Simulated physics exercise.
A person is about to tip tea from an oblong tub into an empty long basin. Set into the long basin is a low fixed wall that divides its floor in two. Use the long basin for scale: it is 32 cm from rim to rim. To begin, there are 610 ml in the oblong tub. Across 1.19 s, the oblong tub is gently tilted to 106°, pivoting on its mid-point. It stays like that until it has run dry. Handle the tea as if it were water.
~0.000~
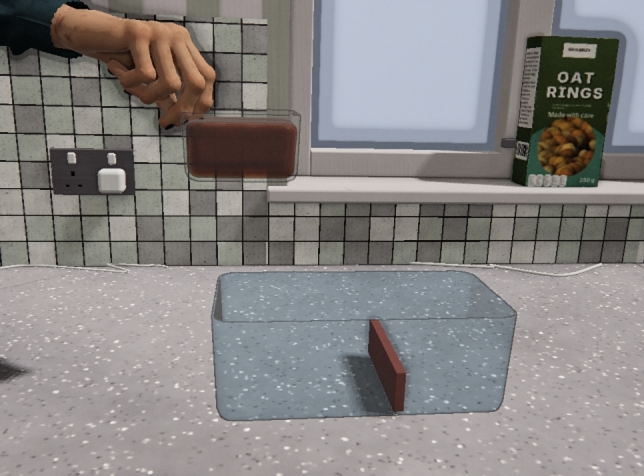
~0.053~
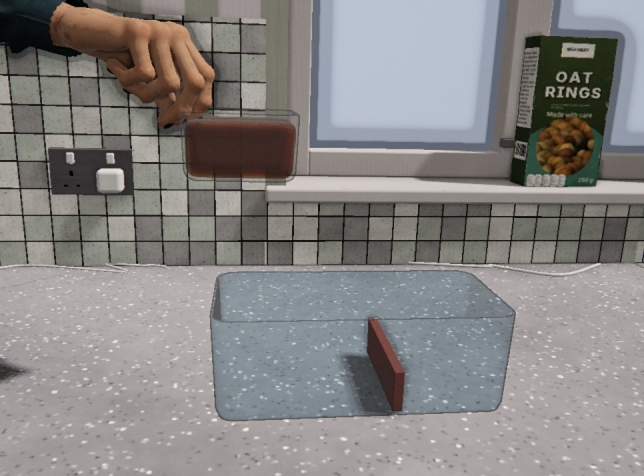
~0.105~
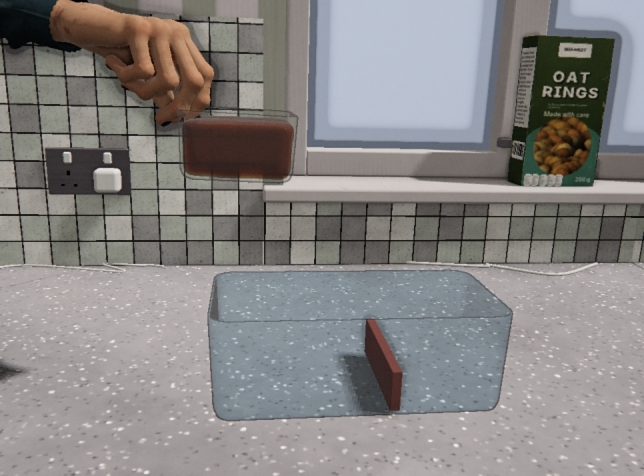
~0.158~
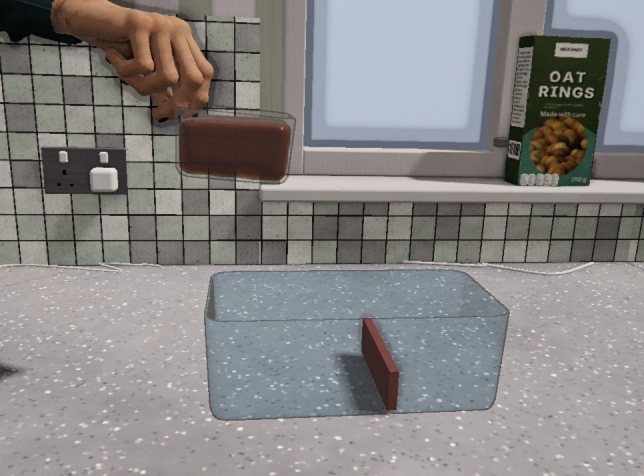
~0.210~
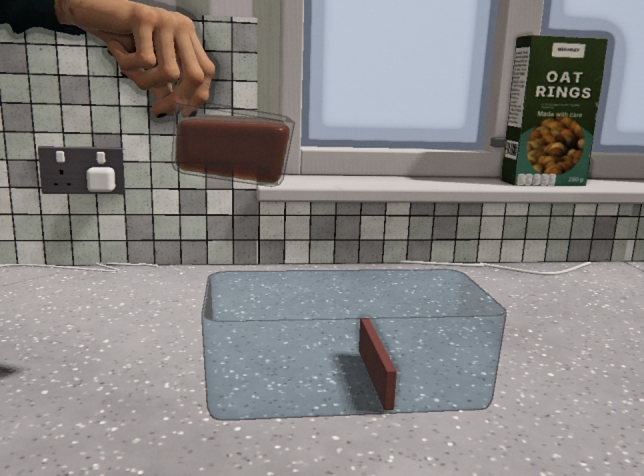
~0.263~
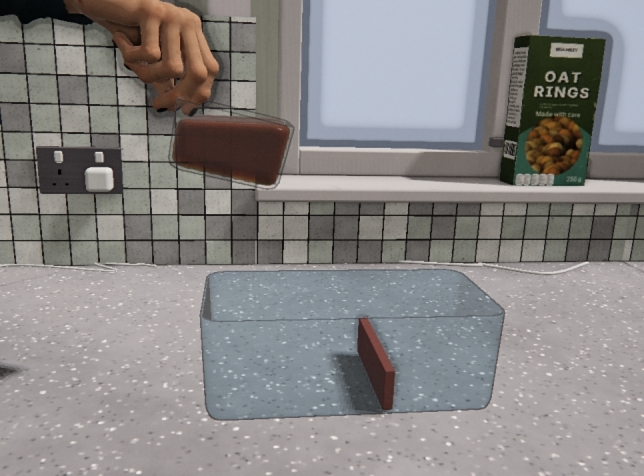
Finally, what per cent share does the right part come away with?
Roughly 3 per cent.
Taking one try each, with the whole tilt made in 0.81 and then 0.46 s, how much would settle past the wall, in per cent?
5 and 10 %.
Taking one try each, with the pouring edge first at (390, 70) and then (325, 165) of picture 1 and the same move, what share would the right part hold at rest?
Some 90 and 25 per cent, in that order.
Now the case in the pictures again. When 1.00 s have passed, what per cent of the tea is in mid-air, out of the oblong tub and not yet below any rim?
Some 10 % is up in the air.
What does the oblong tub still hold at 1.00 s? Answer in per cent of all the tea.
Around 8 in a hundred.
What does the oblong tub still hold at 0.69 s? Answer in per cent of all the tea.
Roughly 48 percent.
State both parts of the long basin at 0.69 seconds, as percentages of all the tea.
Lab note: Left near 14 %, right near 0.
By 0.69 s the tilt is 66° and 48 per cent is still to pour, 14 is left of the wall and 0 right of it.
By 1.00 s the tilt is 100° and 8 per cent is still to pour, 79 is left of the wall and 2 right of it.
By 1.33 s the tilt is 106° and 0 per cent is still to pour, 94 is left of the wall and 3 right of it.
By 1.69 s the tilt is 106° and 0 per cent is still to pour, 95 is left of the wall and 3 right of it.
At rest 95 per cent lies left of the wall, 3 right of it and 1 outside.
